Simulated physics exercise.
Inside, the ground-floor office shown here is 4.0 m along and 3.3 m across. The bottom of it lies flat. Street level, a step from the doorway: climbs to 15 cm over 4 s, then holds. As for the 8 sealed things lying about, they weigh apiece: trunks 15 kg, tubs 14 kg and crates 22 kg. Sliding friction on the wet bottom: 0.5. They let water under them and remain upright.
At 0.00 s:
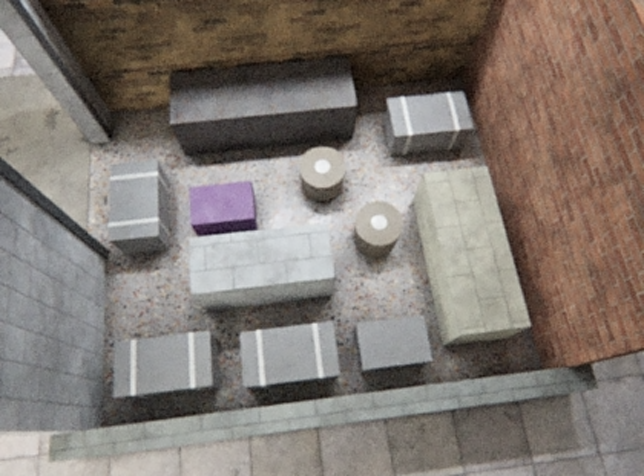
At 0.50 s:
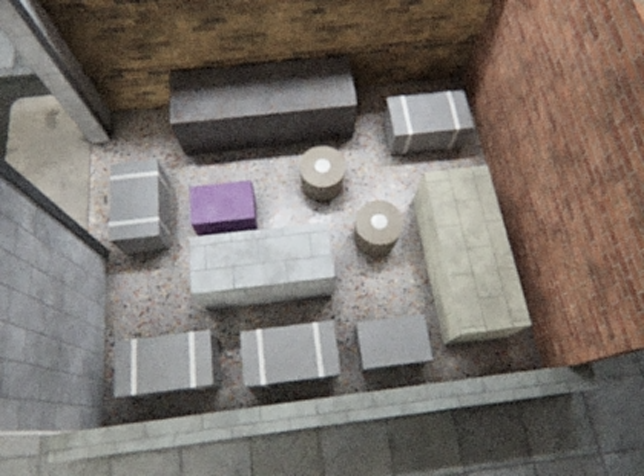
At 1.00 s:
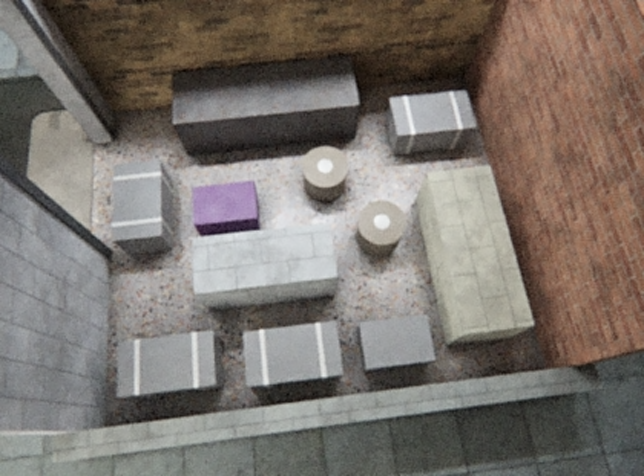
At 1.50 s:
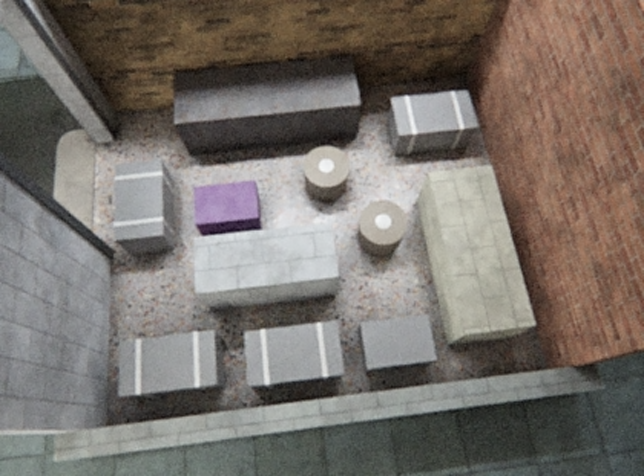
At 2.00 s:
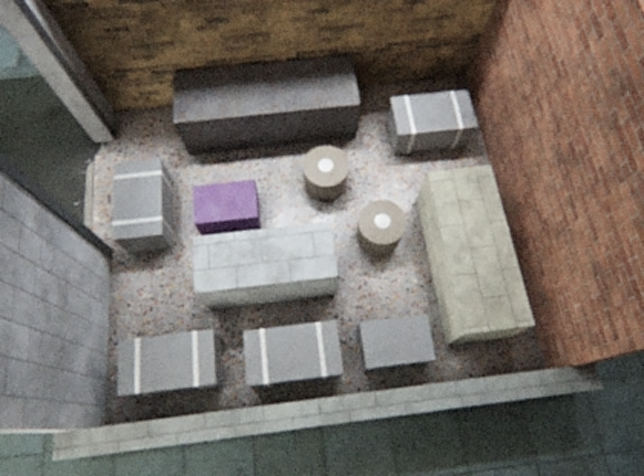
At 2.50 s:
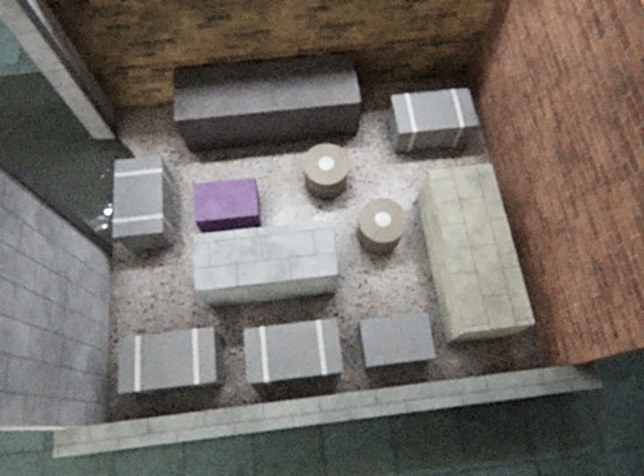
Walled room of grey crates, tubs and a purple crate staying still while dark water spreads over the paving outside.
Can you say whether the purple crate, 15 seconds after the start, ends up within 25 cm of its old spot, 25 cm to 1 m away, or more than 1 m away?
It ends up more than 1 m away.
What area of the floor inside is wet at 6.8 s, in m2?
Near 7.0 m2 in all.
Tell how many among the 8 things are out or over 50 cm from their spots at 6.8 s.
I make it 0 by then.
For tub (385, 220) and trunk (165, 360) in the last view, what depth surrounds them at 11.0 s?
Depths: Near 8 cm, then near 7 cm.
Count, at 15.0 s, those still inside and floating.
It comes to 8 of them.
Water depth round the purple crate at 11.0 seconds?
Depth approx. 11 cm.
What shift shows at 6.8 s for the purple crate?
By that time, close to 0 cm.
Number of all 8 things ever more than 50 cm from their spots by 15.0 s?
The tally stands at 6.
After 3.5 s the purple crate is near (226, 199), 0.0 m from its start, aground; 0 afloat.
After 6.8 s the purple crate is near (227, 200), 0.0 m from its start, aground; 1 afloat.
After 11.0 s the purple crate is near (293, 194), 0.6 m from its start, afloat; 5 afloat.
After 15.0 s the purple crate is near (440, 136), 2.2 m from its start, afloat; 8 afloat.
